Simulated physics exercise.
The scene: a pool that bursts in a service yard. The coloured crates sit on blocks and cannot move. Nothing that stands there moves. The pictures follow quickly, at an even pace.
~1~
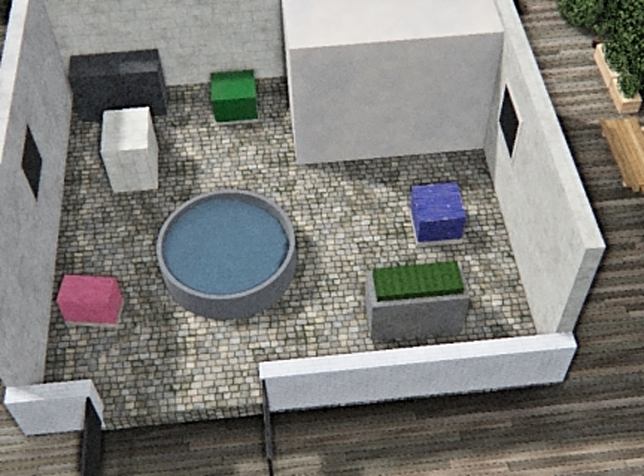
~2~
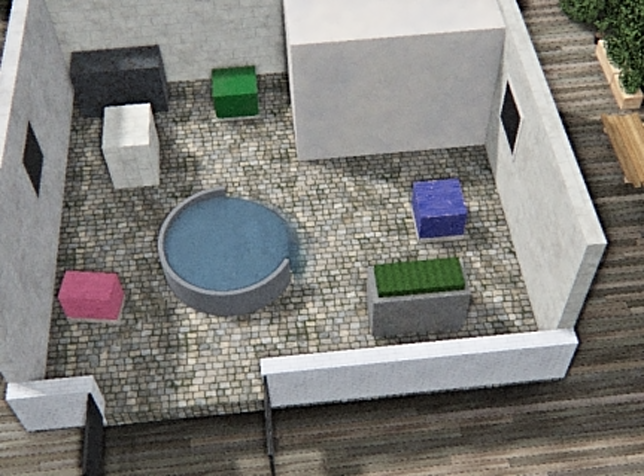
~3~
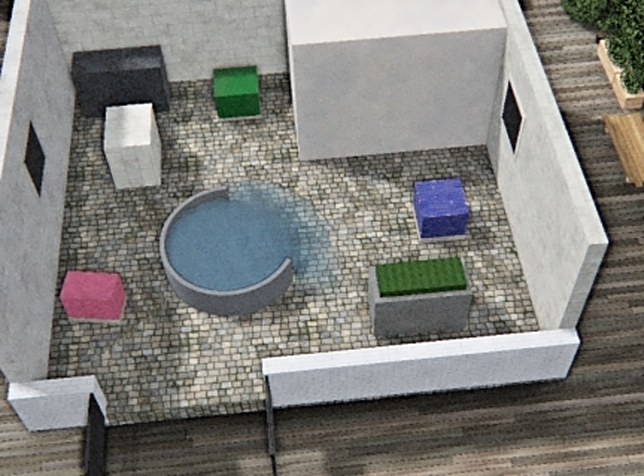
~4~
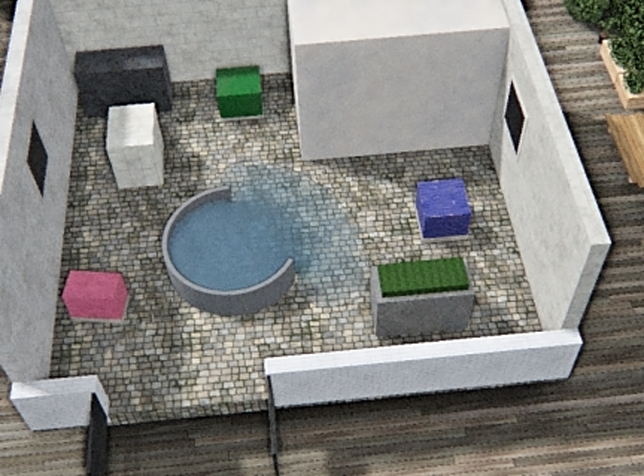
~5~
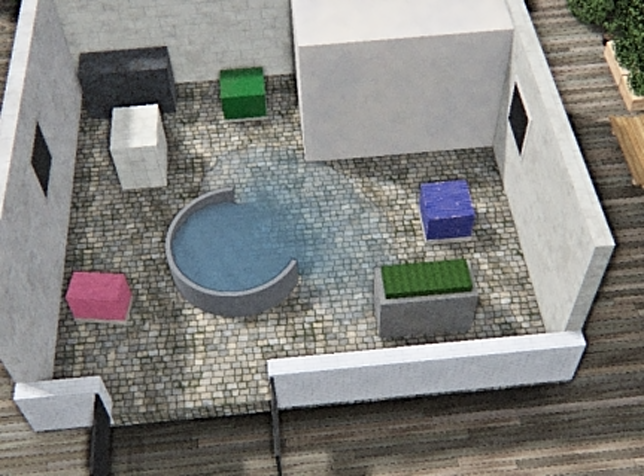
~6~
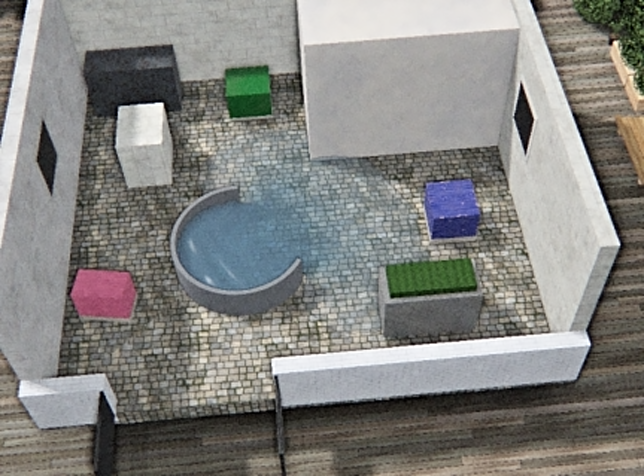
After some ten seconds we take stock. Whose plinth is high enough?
The blue crate is soaked; the green crate is soaked; the pink crate keeps dry.
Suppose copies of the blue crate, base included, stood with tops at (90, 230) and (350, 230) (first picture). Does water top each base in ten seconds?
One after the other: Keeps dry, is soaked.
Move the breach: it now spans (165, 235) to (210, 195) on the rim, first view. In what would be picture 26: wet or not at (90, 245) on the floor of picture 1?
Answer: Flooded.
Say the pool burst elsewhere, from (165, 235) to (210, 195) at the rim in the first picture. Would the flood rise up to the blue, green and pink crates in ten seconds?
In short: Blue is spared; green is wetted; pink is topped.
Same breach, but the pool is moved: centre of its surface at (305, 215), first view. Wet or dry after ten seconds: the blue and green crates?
In short: Blue ends up wet; green stays dry.
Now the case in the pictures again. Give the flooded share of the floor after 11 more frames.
About 40 per cent.
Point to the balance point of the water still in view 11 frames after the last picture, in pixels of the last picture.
Close to (335, 214).
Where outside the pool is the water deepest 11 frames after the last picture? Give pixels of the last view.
Close to (492, 152).
A moment on, water covers 35 % of the floor; the blue crate water round its plinth, the green crate water round its plinth, the pink crate not reached.
Next, water covers 40 % of the floor; the blue crate water round its plinth, the green crate water round its plinth, the pink crate not reached.
Then, water covers 50 % of the floor; the blue crate water round its plinth, the green crate water round its plinth, the pink crate not reached.
Later, water covers 70 % of the floor; the blue crate water round its plinth, the green crate water round its plinth, the pink crate not reached.
In the end, water covers 95 % of the floor; the blue crate was topped, the green crate was topped, the pink crate stayed above the water.
